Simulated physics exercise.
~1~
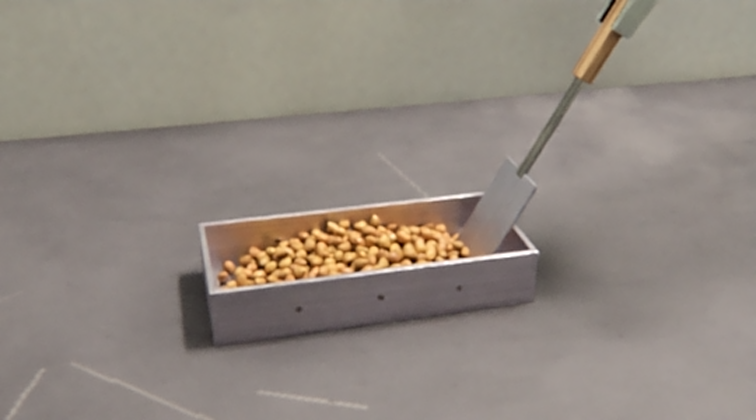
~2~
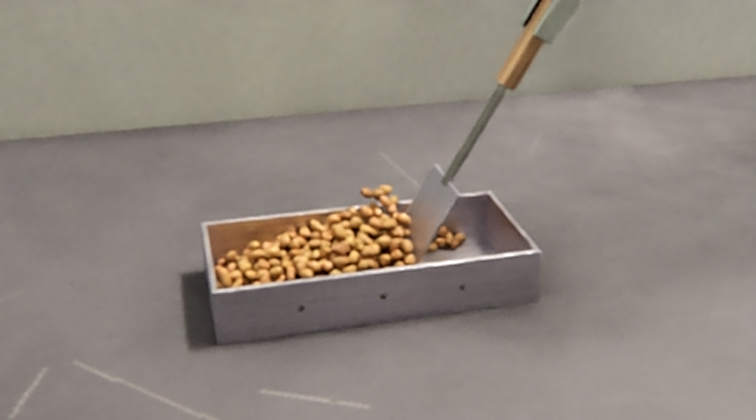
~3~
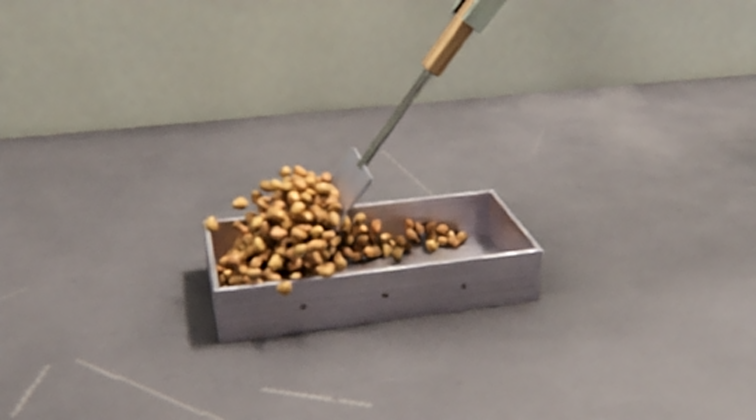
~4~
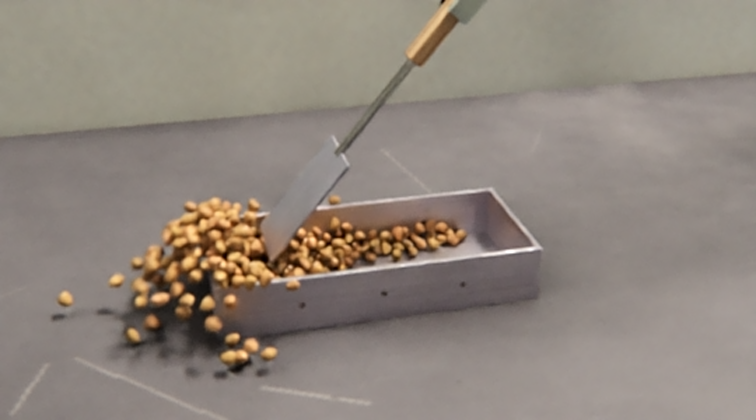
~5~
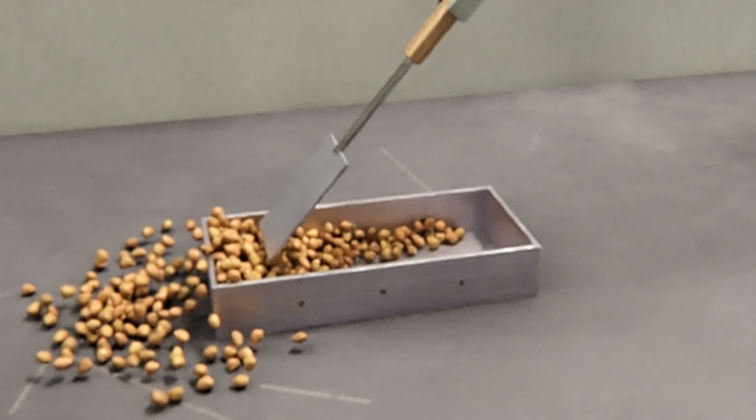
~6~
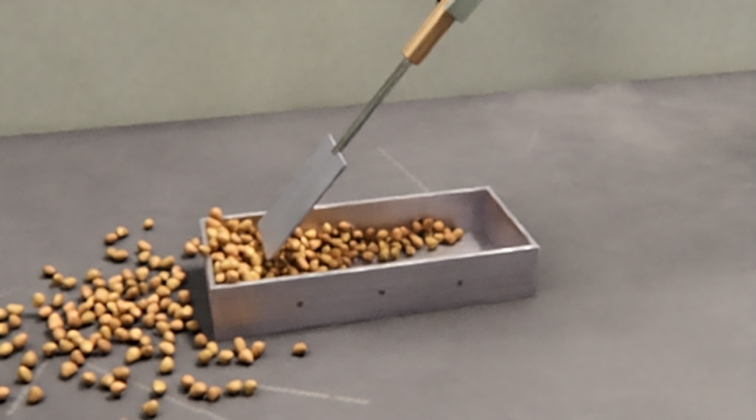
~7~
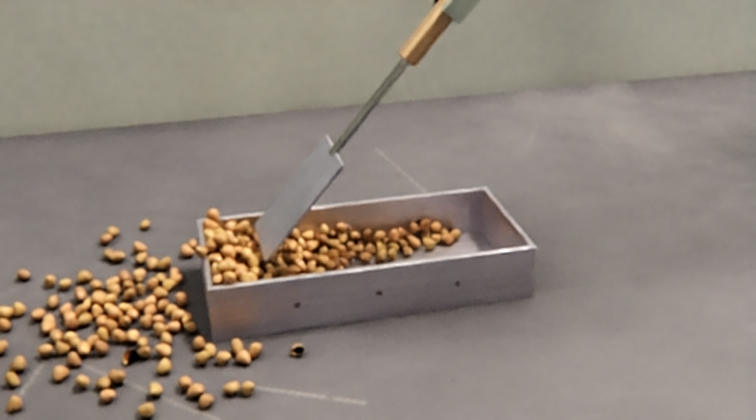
The video shows a spatula sweeping leftward through a metal tray of small tan beans, piling them up at the left end until many spill over onto the grey surface. The blade stops in the tray, with most beans still inside and the rest scattered at left.
